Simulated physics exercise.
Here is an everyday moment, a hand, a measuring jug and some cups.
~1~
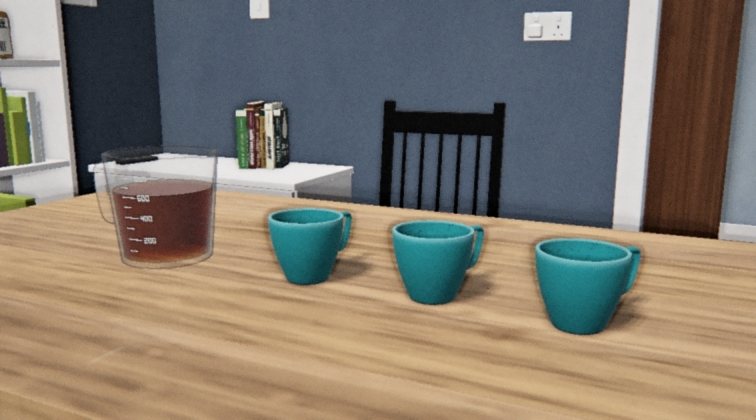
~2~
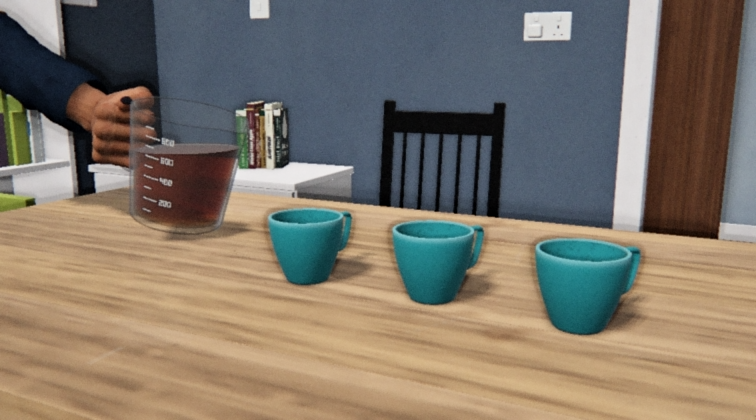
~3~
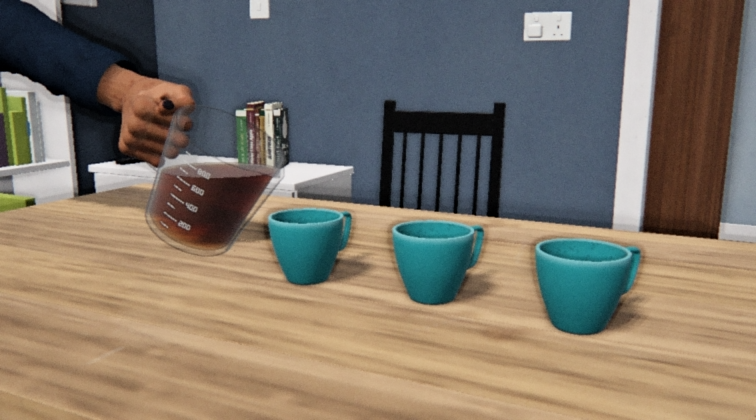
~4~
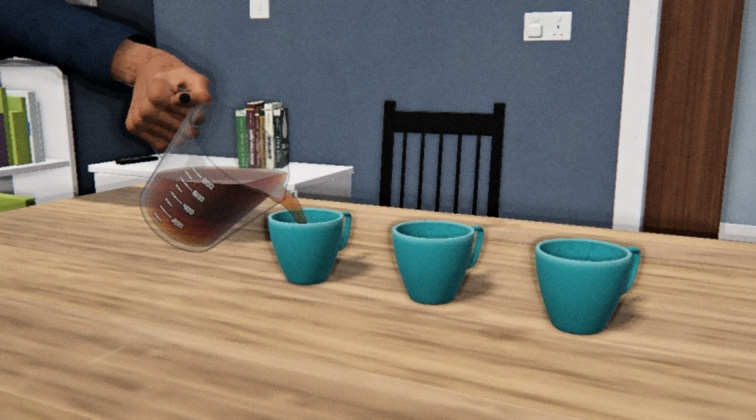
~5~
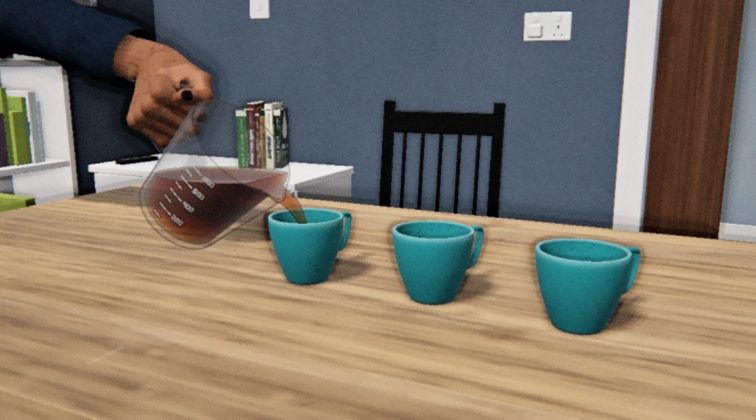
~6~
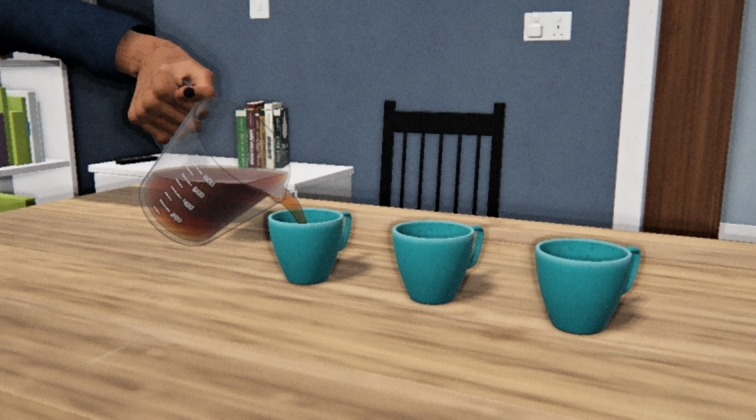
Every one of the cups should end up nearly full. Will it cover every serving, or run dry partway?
It's going to suffice for all of them.
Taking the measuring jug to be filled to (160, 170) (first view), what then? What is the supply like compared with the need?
Looks like it does the job, I'd say.
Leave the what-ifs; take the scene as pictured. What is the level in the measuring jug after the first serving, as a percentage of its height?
It comes to around 50 percent, by my reckoning.
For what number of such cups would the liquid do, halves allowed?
Roughly 4.0.
Shortly, the first is about three quarters full.
Then, the first is done and the measuring jug has about three quarters of its load.
At the finish, all three are full and about a quarter of the tea is over.
